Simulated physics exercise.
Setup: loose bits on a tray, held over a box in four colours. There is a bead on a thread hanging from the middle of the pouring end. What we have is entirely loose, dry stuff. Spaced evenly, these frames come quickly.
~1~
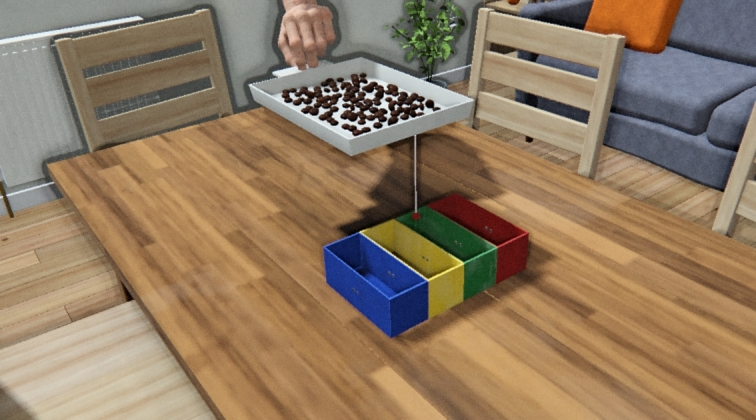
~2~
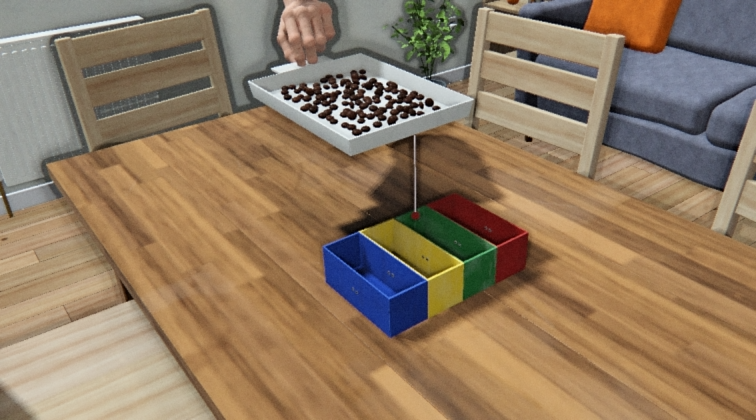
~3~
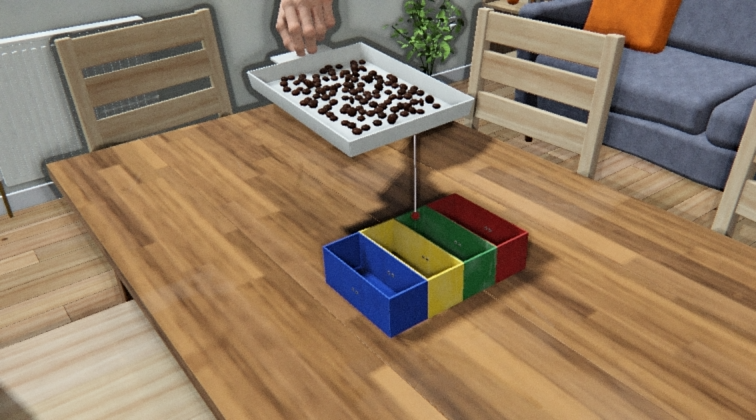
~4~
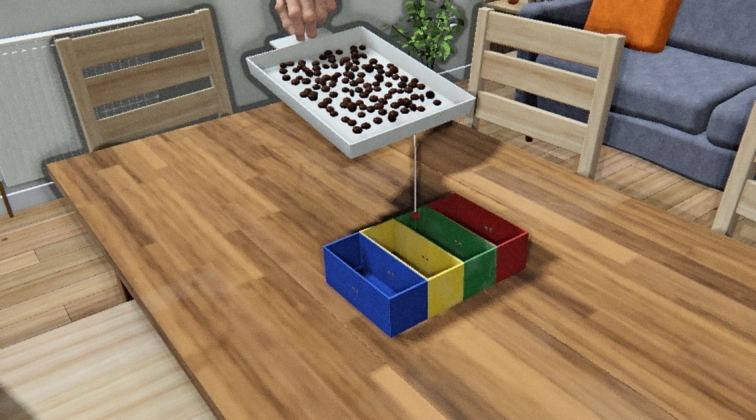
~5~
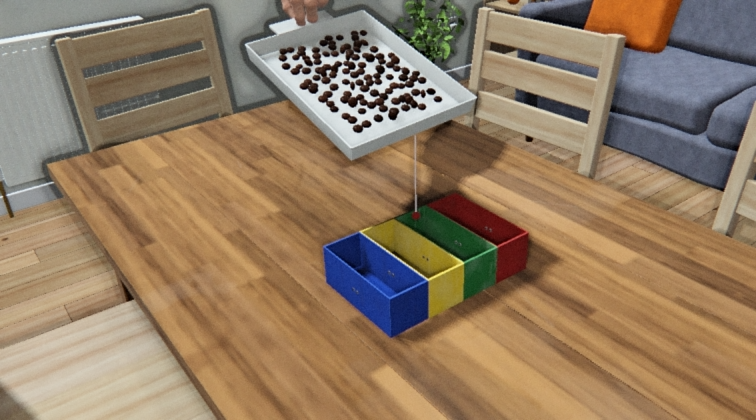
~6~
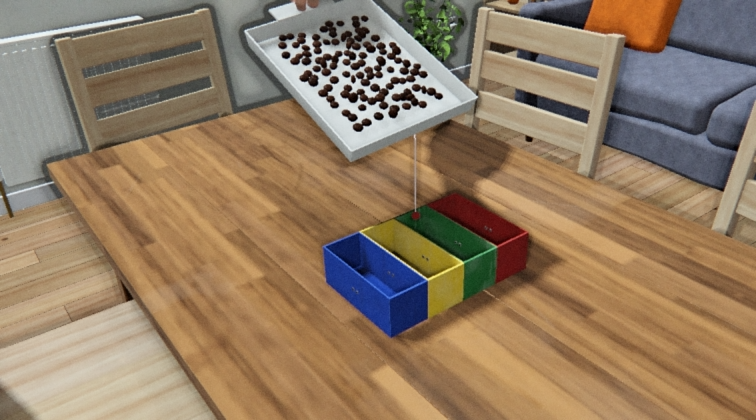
At first, a hand holds a white tray of small dark brown pieces nearly level above a box with blue, yellow, green and red cells on a wooden table. Then the tray's far side rises gradually, leaving its near left corner lowest, while the pieces remain scattered across it and the box stays still.
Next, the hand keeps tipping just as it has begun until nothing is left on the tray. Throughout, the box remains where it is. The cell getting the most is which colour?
It is blue.
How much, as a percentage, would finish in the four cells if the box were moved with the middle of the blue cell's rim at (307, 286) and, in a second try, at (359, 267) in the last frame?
90 % for the first, 90 % for the second.
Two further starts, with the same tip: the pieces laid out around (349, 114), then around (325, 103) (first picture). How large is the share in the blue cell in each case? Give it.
First case around 60 %, second case around 50 %.
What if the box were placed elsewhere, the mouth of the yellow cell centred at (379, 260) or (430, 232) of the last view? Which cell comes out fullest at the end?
For the first spot the answer is the yellow one, and for the second spot it is that blue cell.
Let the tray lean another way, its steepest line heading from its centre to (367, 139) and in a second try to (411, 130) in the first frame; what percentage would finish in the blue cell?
About 80 % and 10 %.
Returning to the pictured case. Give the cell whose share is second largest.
Ranked second: That yellow cell.
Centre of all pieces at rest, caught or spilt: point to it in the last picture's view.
About pixel (399, 296).
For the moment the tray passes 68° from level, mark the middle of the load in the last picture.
Look around (393, 124) in the last picture.
Shortly afterwards, tray tipped steeply; all but a few on the tray; only a few falling or outside the box.
Next, tray tipped past a quarter turn; near a third on the tray; near a quarter in the blue cell; a little in the yellow cell; only a few in the green cell; only a few in the red cell; near a quarter falling or outside the box.
Some moments later, tray tipped past a quarter turn; near half in the blue cell; near a third in the yellow cell; a little in the green cell; only a few in the red cell; a little falling or outside the box.
In the end, tray tipped past a quarter turn; near half in the blue cell; near a third in the yellow cell; a little in the green cell; only a few in the red cell; a little outside the box.
